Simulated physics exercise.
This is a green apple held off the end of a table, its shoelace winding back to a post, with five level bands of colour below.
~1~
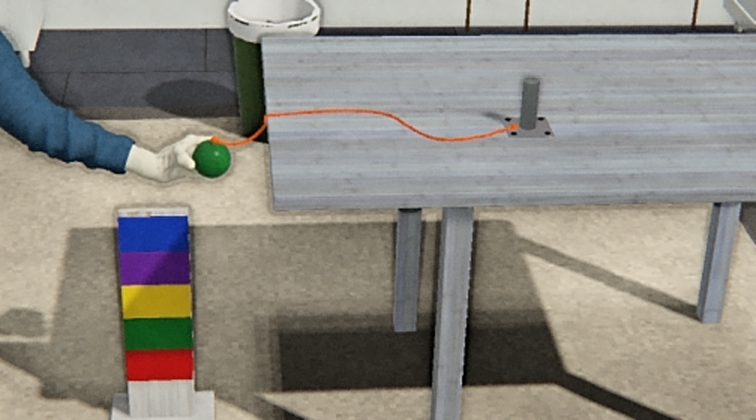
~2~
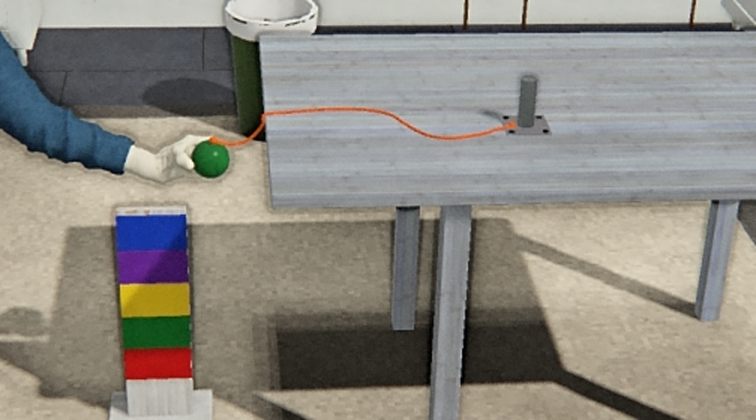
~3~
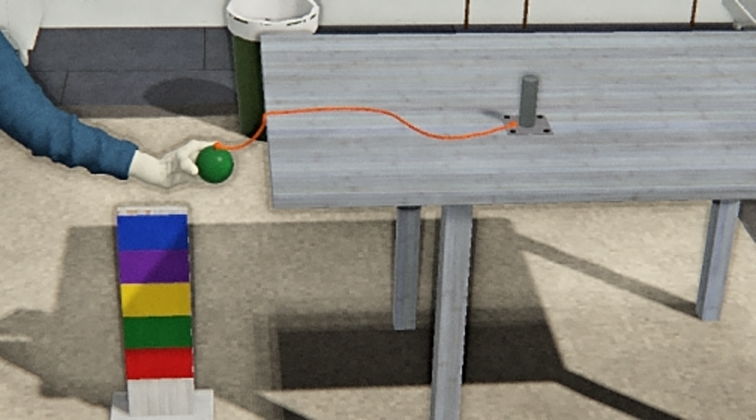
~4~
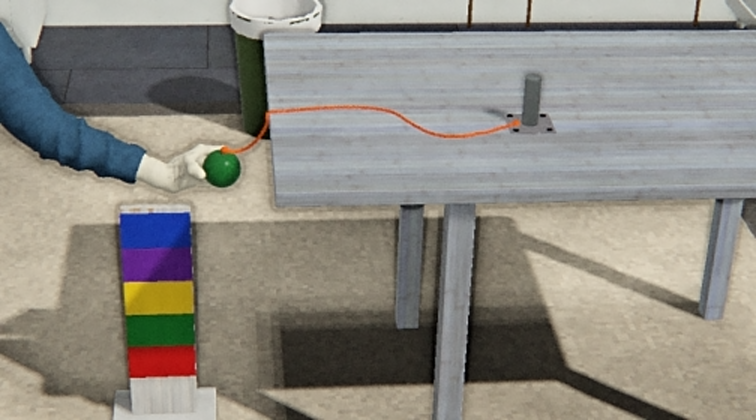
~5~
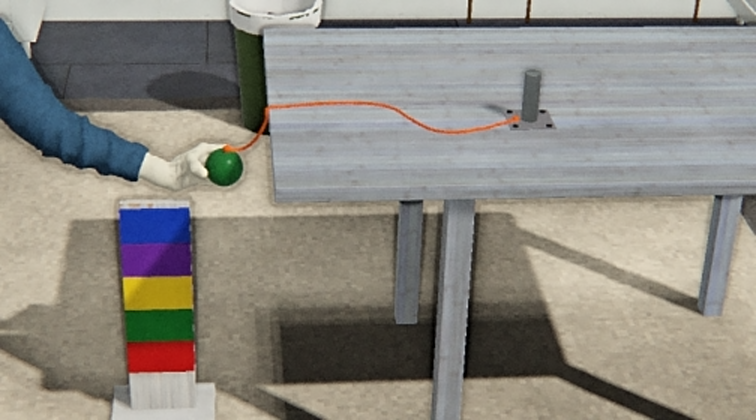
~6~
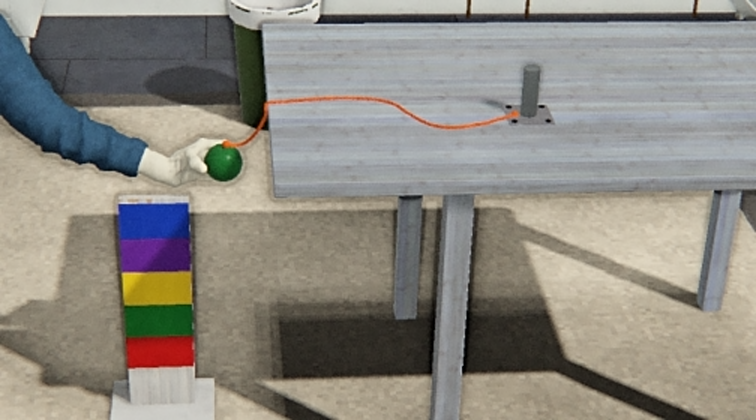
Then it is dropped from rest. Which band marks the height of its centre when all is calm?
Its centre hangs level with the blue band.
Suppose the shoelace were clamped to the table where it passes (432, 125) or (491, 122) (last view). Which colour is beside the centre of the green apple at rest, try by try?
It would be blue; blue.
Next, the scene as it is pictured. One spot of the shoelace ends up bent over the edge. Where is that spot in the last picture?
At (306, 100), roughly.
Soon after, apple near (253, 210); level with blue.
After that, apple near (271, 228); level with blue.
And then, apple near (284, 228); level with blue.
In the end, apple near (276, 228); level with blue. Its middle rests at the blue band.
